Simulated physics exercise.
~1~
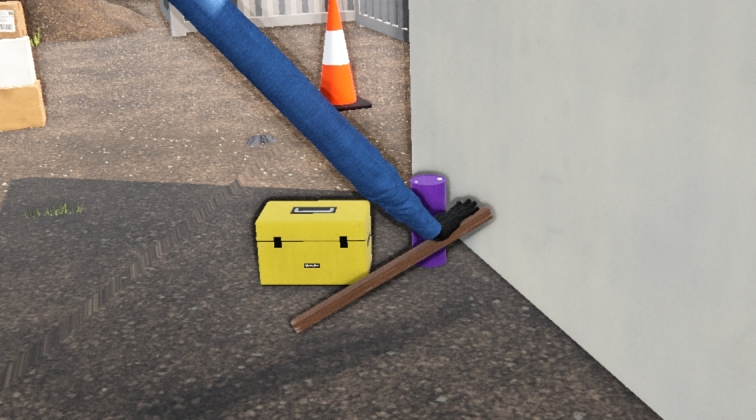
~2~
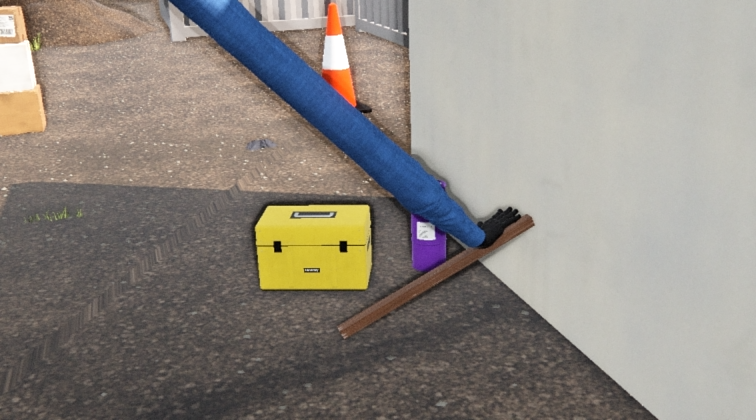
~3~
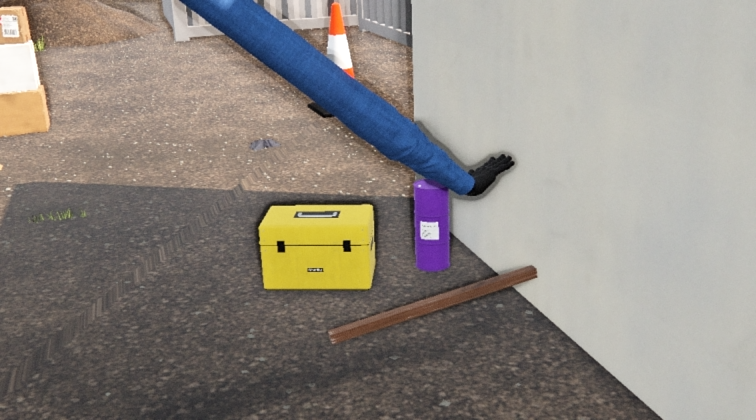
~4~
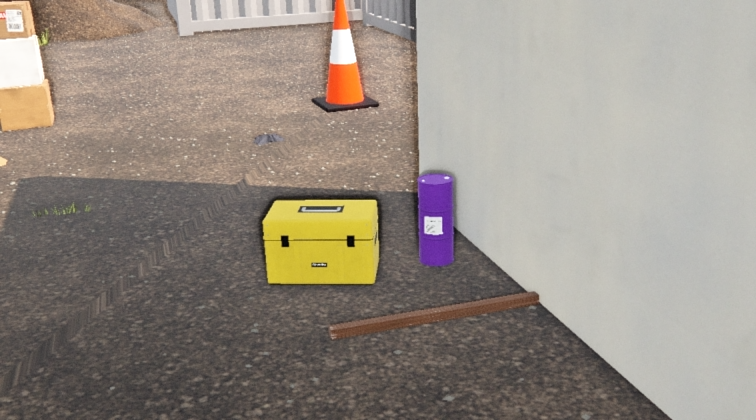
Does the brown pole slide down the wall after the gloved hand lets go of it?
Yes, the brown pole slides down once the hand releases it and ends up lying on the ground by the foot of the wall.
